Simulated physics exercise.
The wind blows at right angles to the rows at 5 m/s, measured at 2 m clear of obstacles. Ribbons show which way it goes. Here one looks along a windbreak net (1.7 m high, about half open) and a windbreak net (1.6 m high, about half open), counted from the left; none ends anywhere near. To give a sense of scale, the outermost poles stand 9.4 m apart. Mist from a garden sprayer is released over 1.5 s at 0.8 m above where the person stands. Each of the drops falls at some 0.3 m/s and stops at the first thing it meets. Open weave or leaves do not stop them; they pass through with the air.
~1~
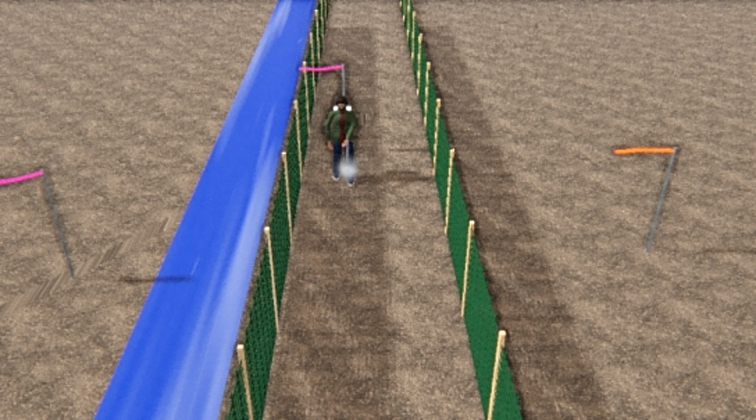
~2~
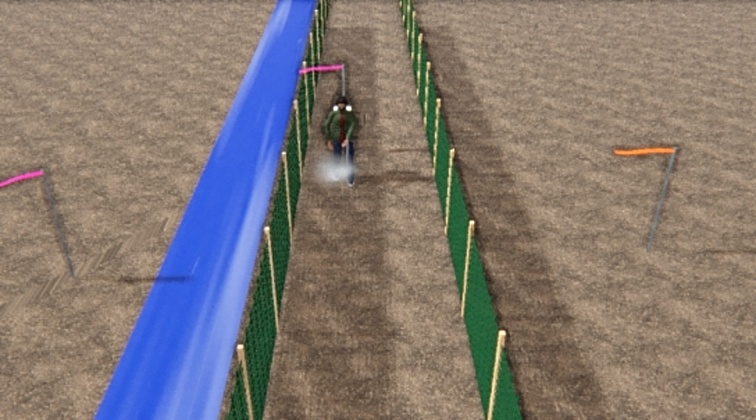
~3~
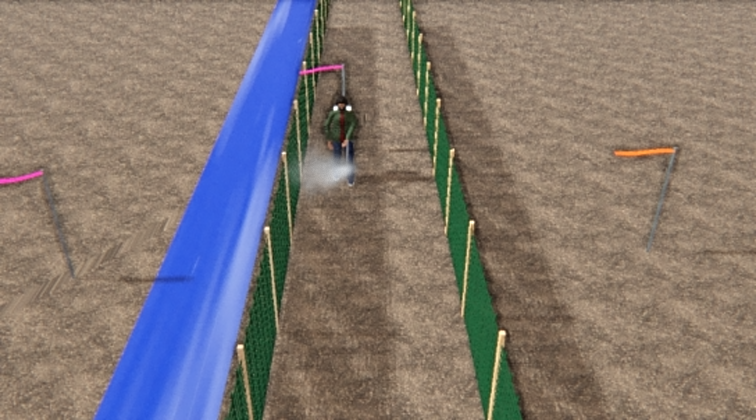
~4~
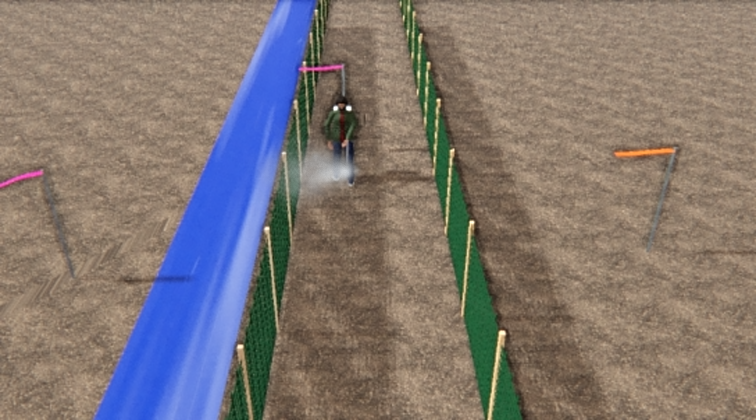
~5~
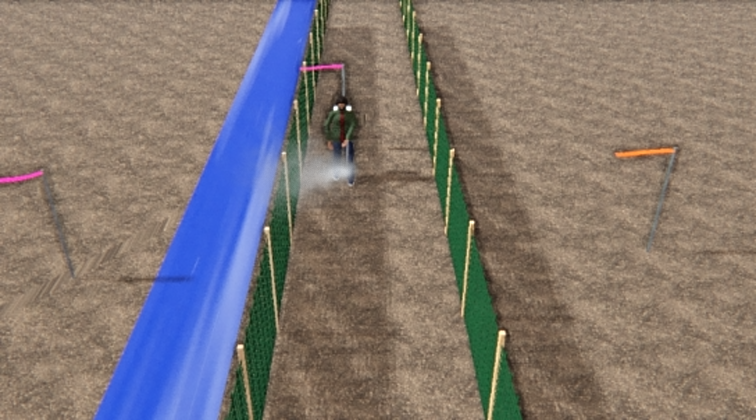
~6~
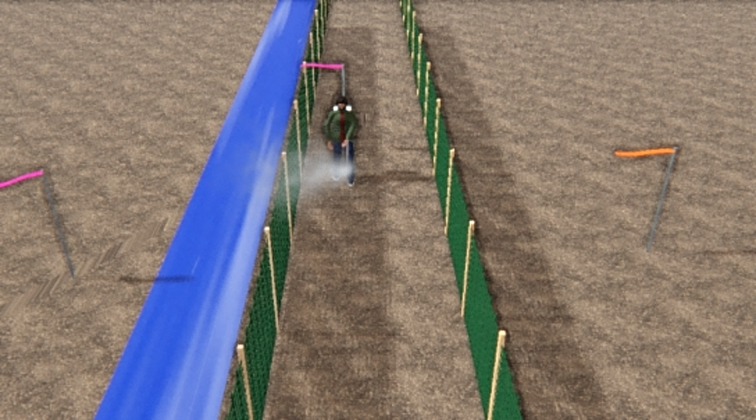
A broad blue strip runs beside two green net fences across bare brown ground, seen from above and looking along the lane between them. A person in a dark green top stands in the lane near the left net, with pink ribbons on poles to the left and an orange one at right. Pale mist spreads leftward from the person while the ribbons flutter slightly.
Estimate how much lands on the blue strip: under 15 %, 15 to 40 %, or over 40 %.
I would say from 15 to 40 % lands there.
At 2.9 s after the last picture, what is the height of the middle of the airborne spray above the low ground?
1.0 m.
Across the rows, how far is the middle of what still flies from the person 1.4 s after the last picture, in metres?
Around 2.5 m.
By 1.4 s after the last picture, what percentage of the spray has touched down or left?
It comes to around 20 per cent.
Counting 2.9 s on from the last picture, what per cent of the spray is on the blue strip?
Share: Approx. 20 %.
Then, 1.4 s after the last picture, 82 % is in the air or yet to come; 12 % lies on the blue strip; the middle of what still flies is 0.8 m above the low ground, near (222, 169).
Then, 2.9 s after the last picture, 64 % is in the air or yet to come; 22 % lies on the blue strip; the middle of what still flies is 1.0 m above the low ground, near (108, 162).
Then, 6.9 s after the last picture, 31 % is in the air or yet to come; 24 % lies on the blue strip.
Then, 18.9 s after the last picture, 0 % is in the air or yet to come; 24 % lies on the blue strip.
Then, 43.9 s after the last picture, 0 % is in the air or yet to come; 24 % lies on the blue strip.
